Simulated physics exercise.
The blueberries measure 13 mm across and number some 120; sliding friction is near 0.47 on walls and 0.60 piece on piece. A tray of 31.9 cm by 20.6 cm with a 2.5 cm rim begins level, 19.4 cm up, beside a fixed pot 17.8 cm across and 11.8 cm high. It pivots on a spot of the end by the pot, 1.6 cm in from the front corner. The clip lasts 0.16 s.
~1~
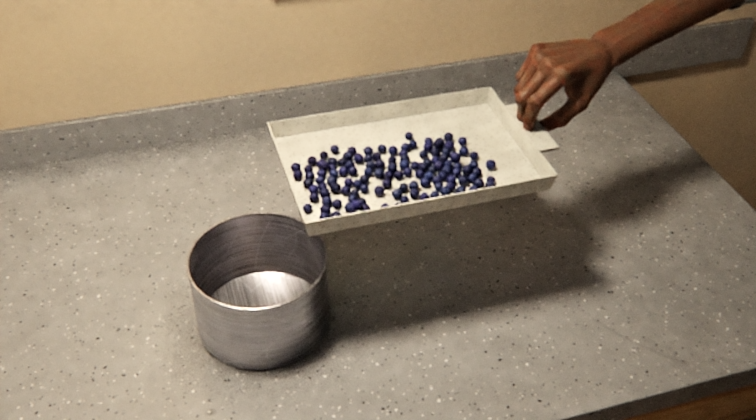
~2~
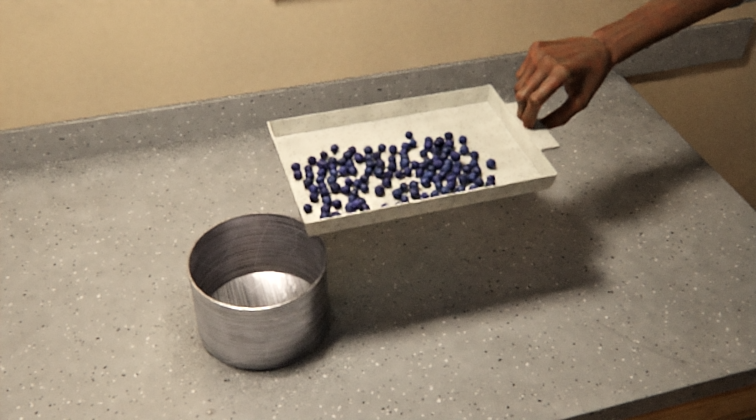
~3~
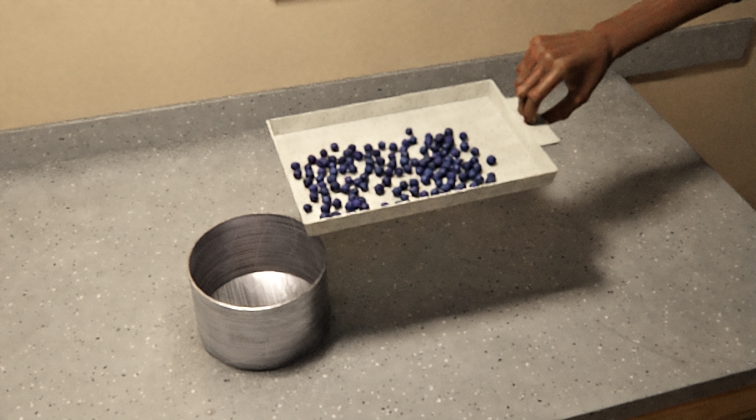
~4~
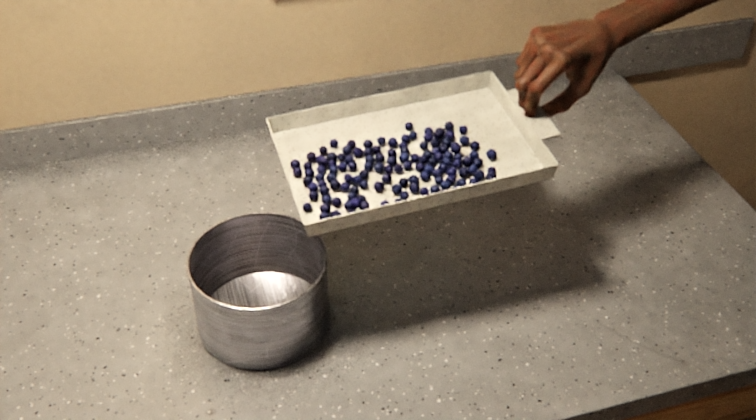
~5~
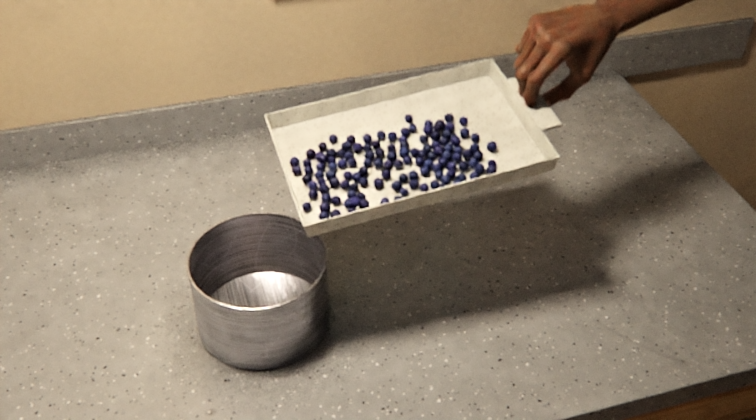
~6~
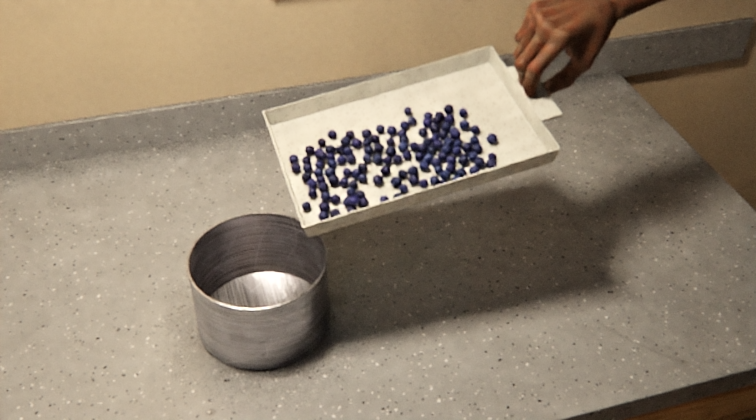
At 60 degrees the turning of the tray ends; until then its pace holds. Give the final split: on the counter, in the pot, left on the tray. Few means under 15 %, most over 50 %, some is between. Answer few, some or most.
On the counter: Few; in the pot: Few; left on the tray: Most.
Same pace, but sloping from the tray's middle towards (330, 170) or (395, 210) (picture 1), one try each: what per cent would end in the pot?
About 10 and 0 per cent.
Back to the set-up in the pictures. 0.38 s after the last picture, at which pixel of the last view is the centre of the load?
At about (346, 167).
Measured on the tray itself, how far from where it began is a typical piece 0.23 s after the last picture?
Some 2 cm.
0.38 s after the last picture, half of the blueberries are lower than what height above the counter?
Some 28 cm.
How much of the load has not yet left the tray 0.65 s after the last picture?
Some 100 per cent of the load.
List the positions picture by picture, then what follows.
In the first picture, tray tilt 0 degrees, front corners at (308, 220) and (553, 173); middle of the pieces at (399, 175); pot at (258, 257).
In the second picture, tray tilt 0 degrees, front corners at (308, 220) and (553, 172); middle of the pieces at (399, 174).
In the third picture, tray tilt 2 degrees, front corners at (307, 221) and (554, 169); middle of the pieces at (399, 172).
In the fourth picture, tray tilt 4 degrees, front corners at (307, 221) and (554, 163), lowest corner left front; middle of the pieces at (399, 169).
In the fifth picture, tray tilt 8 degrees, front corners at (306, 222) and (555, 155), lowest corner left front; middle of the pieces at (398, 164).
In the sixth picture, tray tilt 11 degrees, front corners at (305, 224) and (555, 147), lowest corner left front; middle of the pieces at (398, 159); pot at (258, 257).
Then, 0.23 s after the last picture, tilt 36 degrees; the tray holds 100 %, the pot 0 %.
Then, 0.38 s after the last picture, tilt 53 degrees; the tray holds 100 %, the pot 0 %.
Then, 0.65 s after the last picture, tilt 60 degrees; the tray holds 100 %, the pot 0 %.
In the end, counter 5 %, pot 5 %, tray 95 %.
